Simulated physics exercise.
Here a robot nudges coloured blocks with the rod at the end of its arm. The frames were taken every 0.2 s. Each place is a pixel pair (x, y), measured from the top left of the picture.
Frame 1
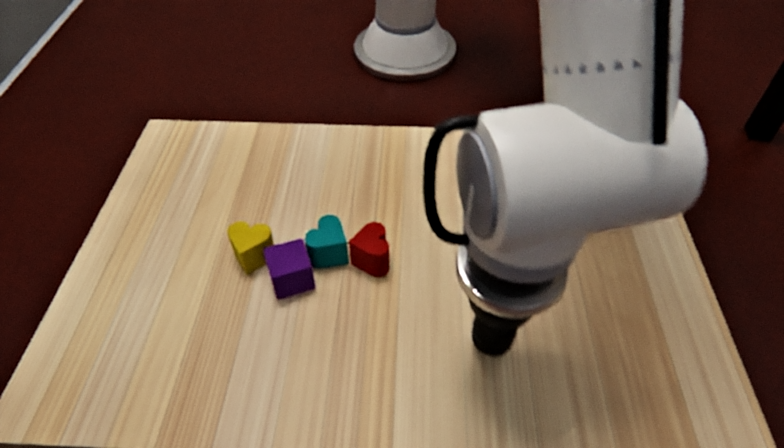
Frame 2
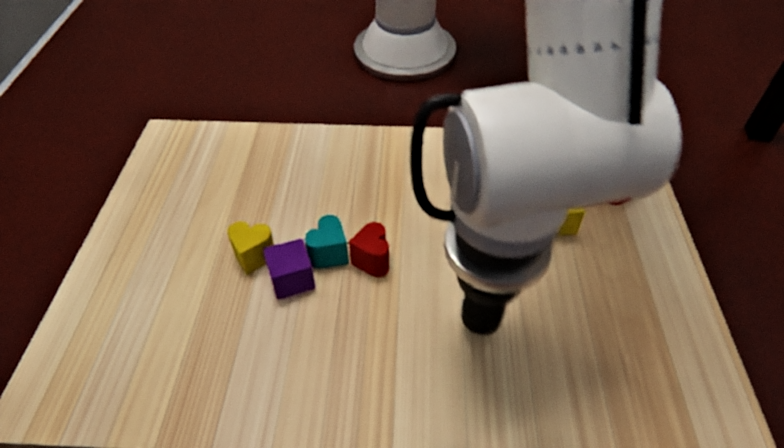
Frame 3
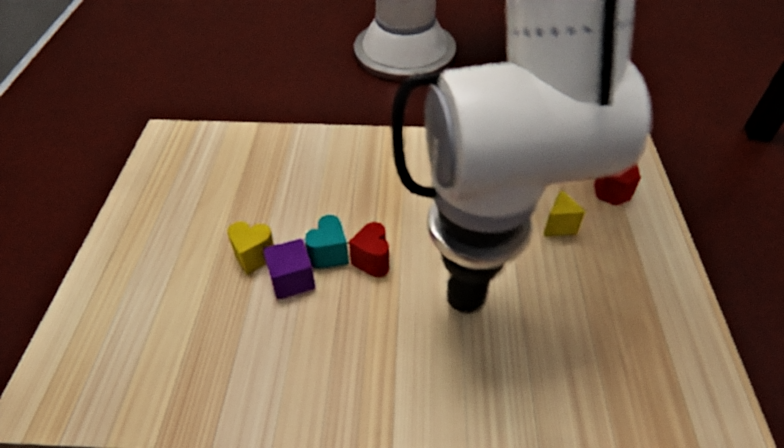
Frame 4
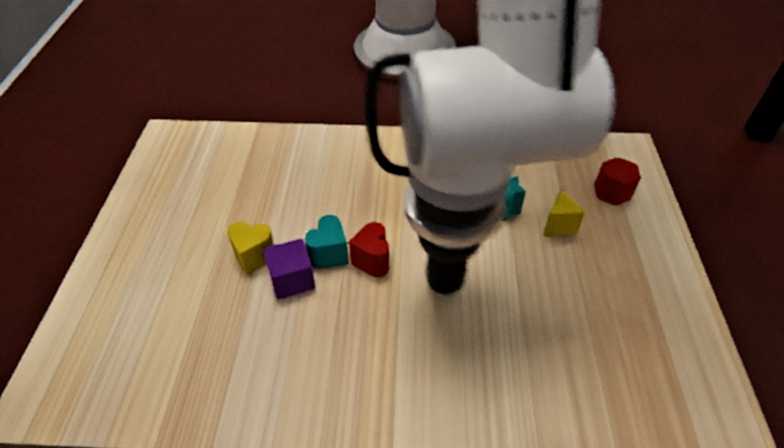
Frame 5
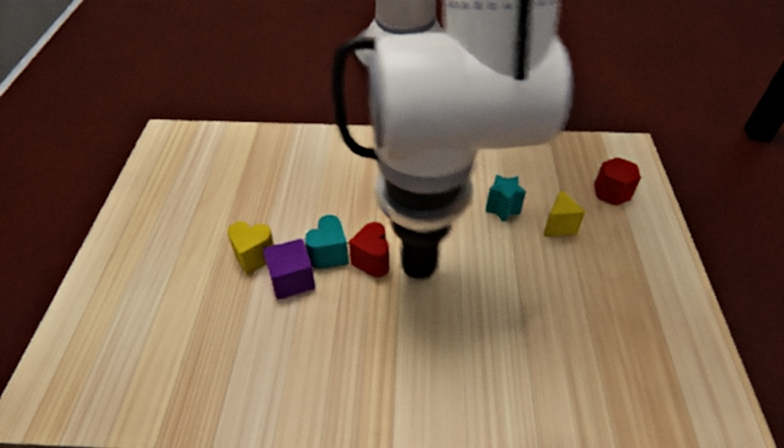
A white robot arm with a black rod at its tip glides steadily up and leftward over a pale wooden board on a dark red surface, seen from above by a still camera. Left of centre sit a yellow heart, a purple block, a turquoise heart and a red heart, all motionless. As the arm shifts, a yellow triangle, a red block and a turquoise star come into view behind it, and the rod nears the red heart.
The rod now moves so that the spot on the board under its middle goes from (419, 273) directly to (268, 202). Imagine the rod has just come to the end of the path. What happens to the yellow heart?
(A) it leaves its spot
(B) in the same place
Correct choice: A.
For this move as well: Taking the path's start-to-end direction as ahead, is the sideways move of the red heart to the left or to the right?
It slides leftward.
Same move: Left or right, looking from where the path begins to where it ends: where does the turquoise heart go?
Sideways, to the left.
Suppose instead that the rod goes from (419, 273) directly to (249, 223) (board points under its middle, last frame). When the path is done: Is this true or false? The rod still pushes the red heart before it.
False - the claim does not hold.
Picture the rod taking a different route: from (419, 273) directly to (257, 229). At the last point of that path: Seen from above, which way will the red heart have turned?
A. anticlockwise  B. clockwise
B
What follows on the original path. One third of the way, rod at (365, 239); purple four-sided block at (281, 257), turned 25° anticlockwise; turquoise heart at (296, 224), turned 35° clockwise; red heart at (328, 230), turned 15° anticlockwise.
Two thirds of the way, rod at (313, 215); yellow heart at (220, 243), turned 40° anticlockwise; purple four-sided block at (280, 257), turned 25° anticlockwise; turquoise heart at (253, 217), turned 20° clockwise; red heart at (286, 218), turned 35° anticlockwise.
At the end, rod at (266, 194); yellow heart at (211, 249), turned 65° anticlockwise; purple four-sided block at (280, 257), turned 25° anticlockwise; turquoise heart at (233, 218); red heart at (268, 210), turned 65° anticlockwise.
